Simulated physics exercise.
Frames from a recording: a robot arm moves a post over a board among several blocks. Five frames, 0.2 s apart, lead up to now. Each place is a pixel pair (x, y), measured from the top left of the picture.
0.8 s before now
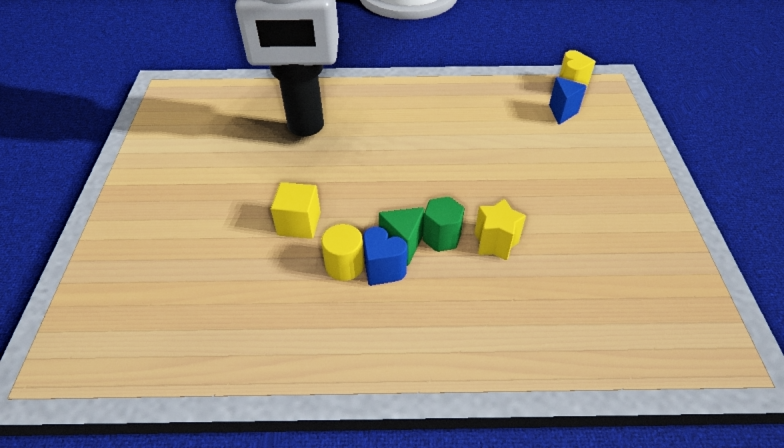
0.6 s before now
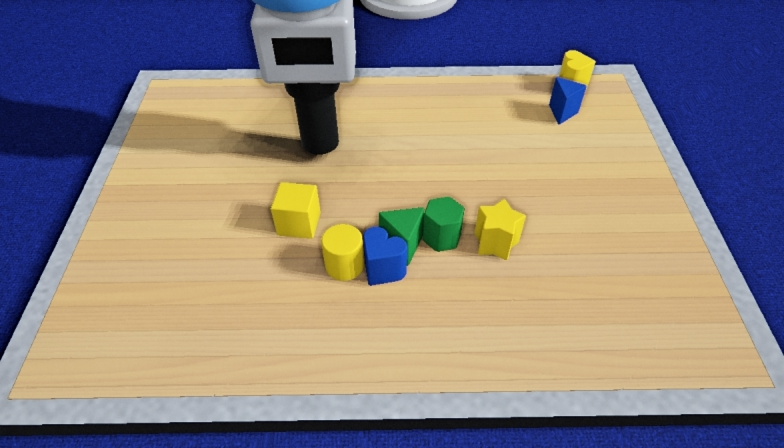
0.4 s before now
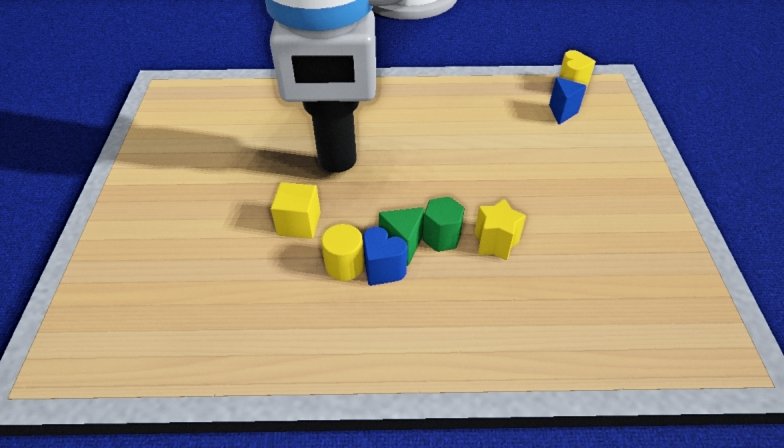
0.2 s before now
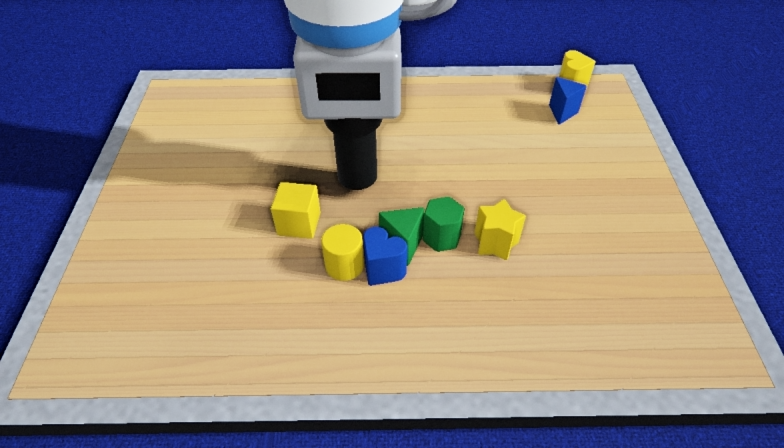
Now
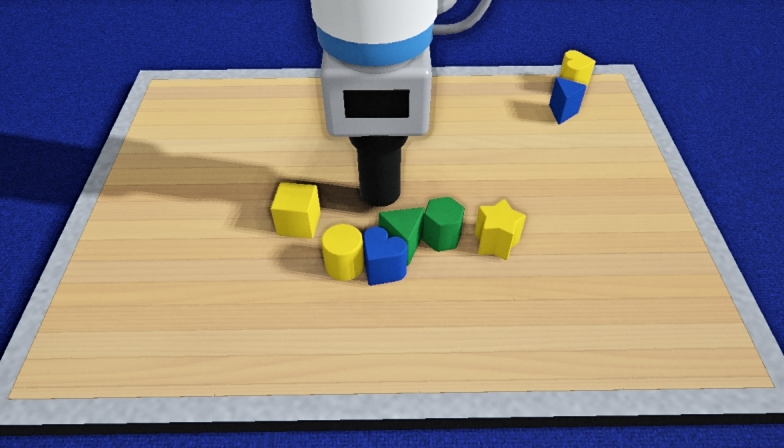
A robot arm moves its black post down and right across the board near still blocks.
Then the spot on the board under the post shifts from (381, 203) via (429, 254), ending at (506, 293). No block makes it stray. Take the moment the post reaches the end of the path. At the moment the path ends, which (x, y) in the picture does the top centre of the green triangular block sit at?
The top centre is at (428, 263).
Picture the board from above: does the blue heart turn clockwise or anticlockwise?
From the top, the block rotates clockwise.
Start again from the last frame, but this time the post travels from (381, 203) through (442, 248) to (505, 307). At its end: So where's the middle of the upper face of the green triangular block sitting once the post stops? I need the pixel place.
The point I'd pick in the picture is (423, 247).
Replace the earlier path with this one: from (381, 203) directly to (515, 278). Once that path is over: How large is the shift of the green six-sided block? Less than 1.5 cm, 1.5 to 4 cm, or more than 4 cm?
Ends over 4 cm away.
The first path, step by step. One third of the way, post (411, 227); blue heart (382, 247), turned 15° clockwise; green triangular block (416, 239); green six-sided block (454, 215), turned 35° anticlockwise.
Two thirds of the way, post (454, 257); blue heart (382, 247), turned 20° clockwise; green triangular block (427, 263), turned 40° clockwise; green six-sided block (495, 229), turned 95° anticlockwise; yellow star-shaped block (522, 212), turned 30° anticlockwise.
At the end, post (509, 283); yellow square not moved; blue heart (382, 247), turned 20° clockwise; green triangular block (428, 263), turned 40° clockwise; green six-sided block (526, 235), turned 135° anticlockwise; yellow star-shaped block (530, 207), turned 65° anticlockwise.
